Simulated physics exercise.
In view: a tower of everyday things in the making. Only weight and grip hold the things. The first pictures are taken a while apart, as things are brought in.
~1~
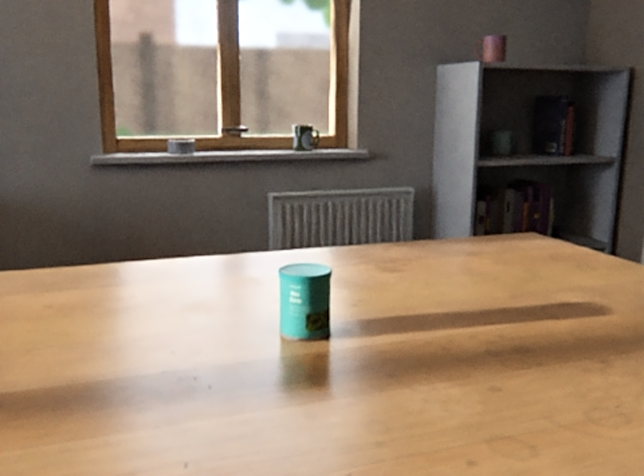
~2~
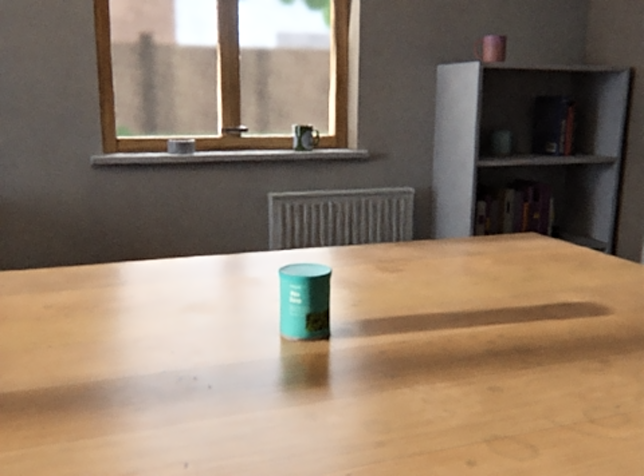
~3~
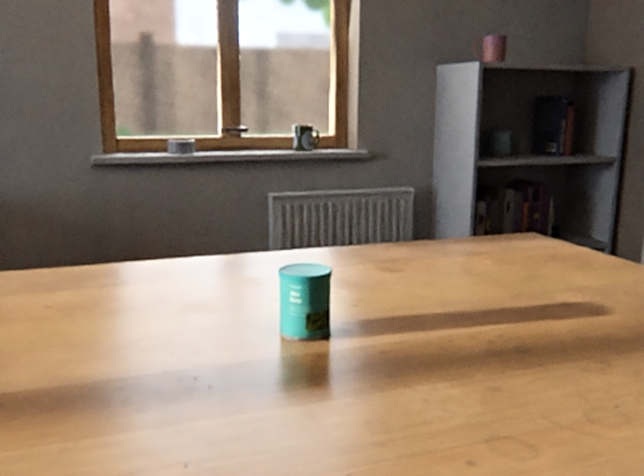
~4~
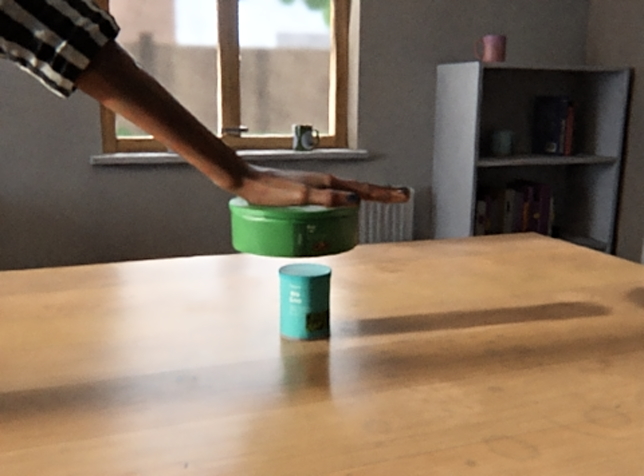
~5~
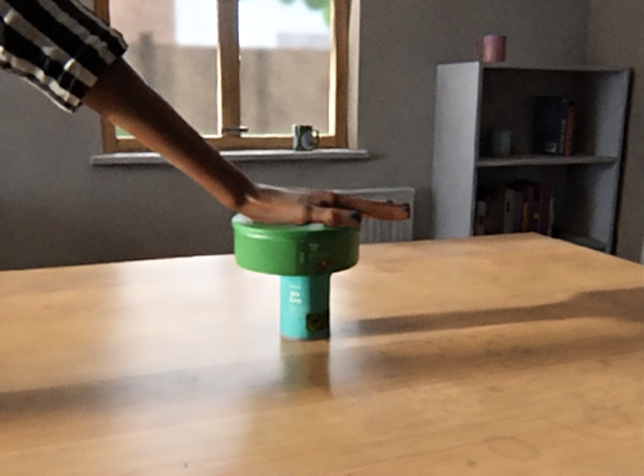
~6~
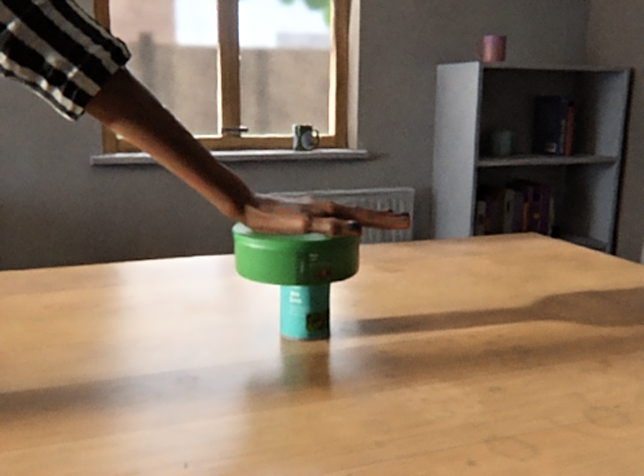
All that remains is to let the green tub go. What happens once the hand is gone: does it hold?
It keeps its balance.
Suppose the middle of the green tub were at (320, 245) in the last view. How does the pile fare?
Then it keeps its balance.
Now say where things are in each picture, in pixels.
In the first frame, the last thing is not in view yet; turquoise tin (305, 301).
In the second frame, the last thing is not in view yet; turquoise tin (305, 301).
In the third frame, the last thing is not in view yet; turquoise tin (305, 301).
In the fourth frame, coming down; green tub (295, 223); turquoise tin (305, 301).
In the fifth frame, coming down; green tub (297, 240); turquoise tin (305, 301).
In the sixth frame, in place under the hand; green tub (298, 248); turquoise tin (305, 301).
Then, 0.30 s after the last picture, nothing has stirred.
Then, 0.70 s after the last picture, green tub resting near (298, 249).
At rest, both in place. Seen from the same camera at the end, green tub near (298, 249). The pile stays up.
